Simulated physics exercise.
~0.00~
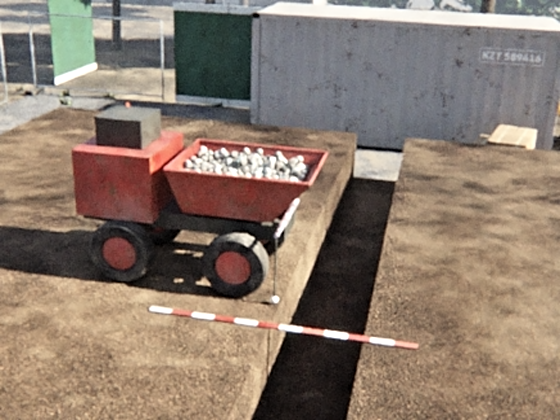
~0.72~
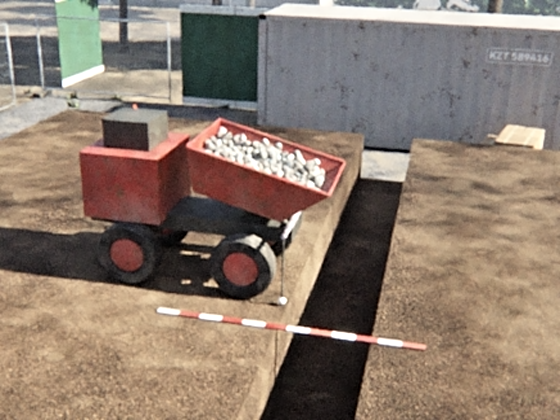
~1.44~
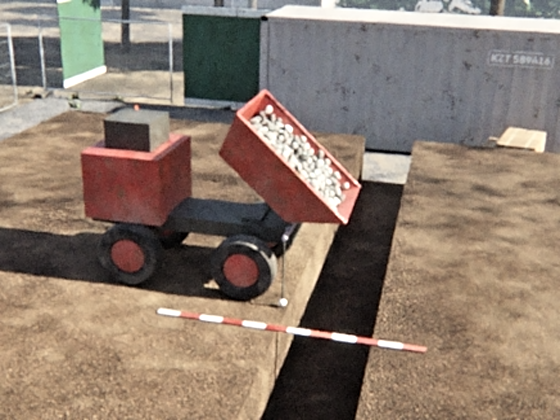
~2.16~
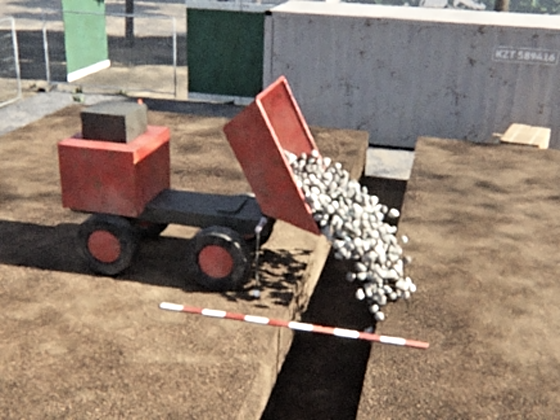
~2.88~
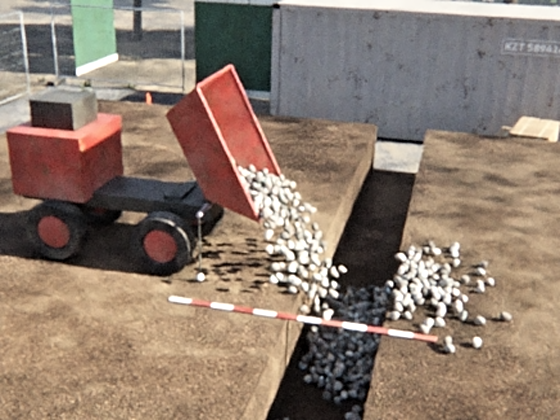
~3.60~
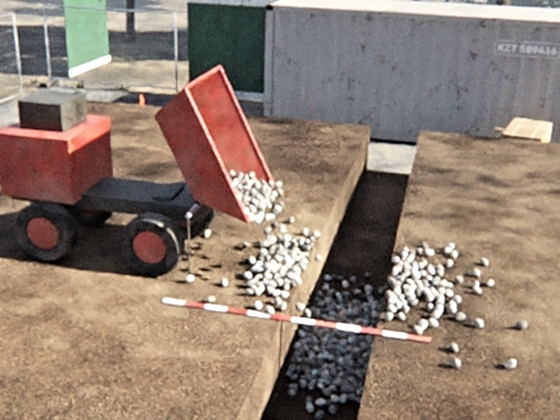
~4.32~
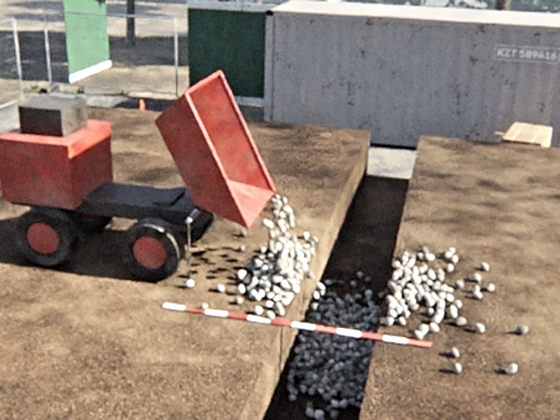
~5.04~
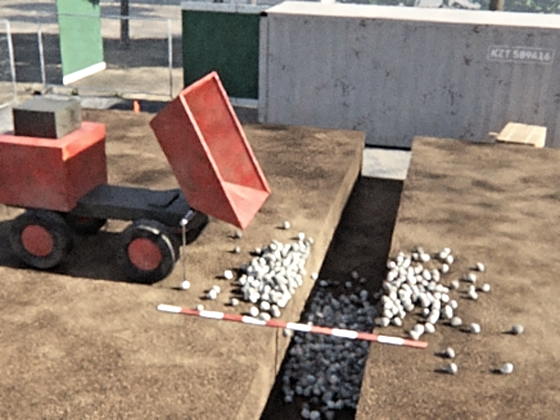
Building site with a red dumper tipping pale stones into a trench while backing left, leaving smaller heaps on both edges.
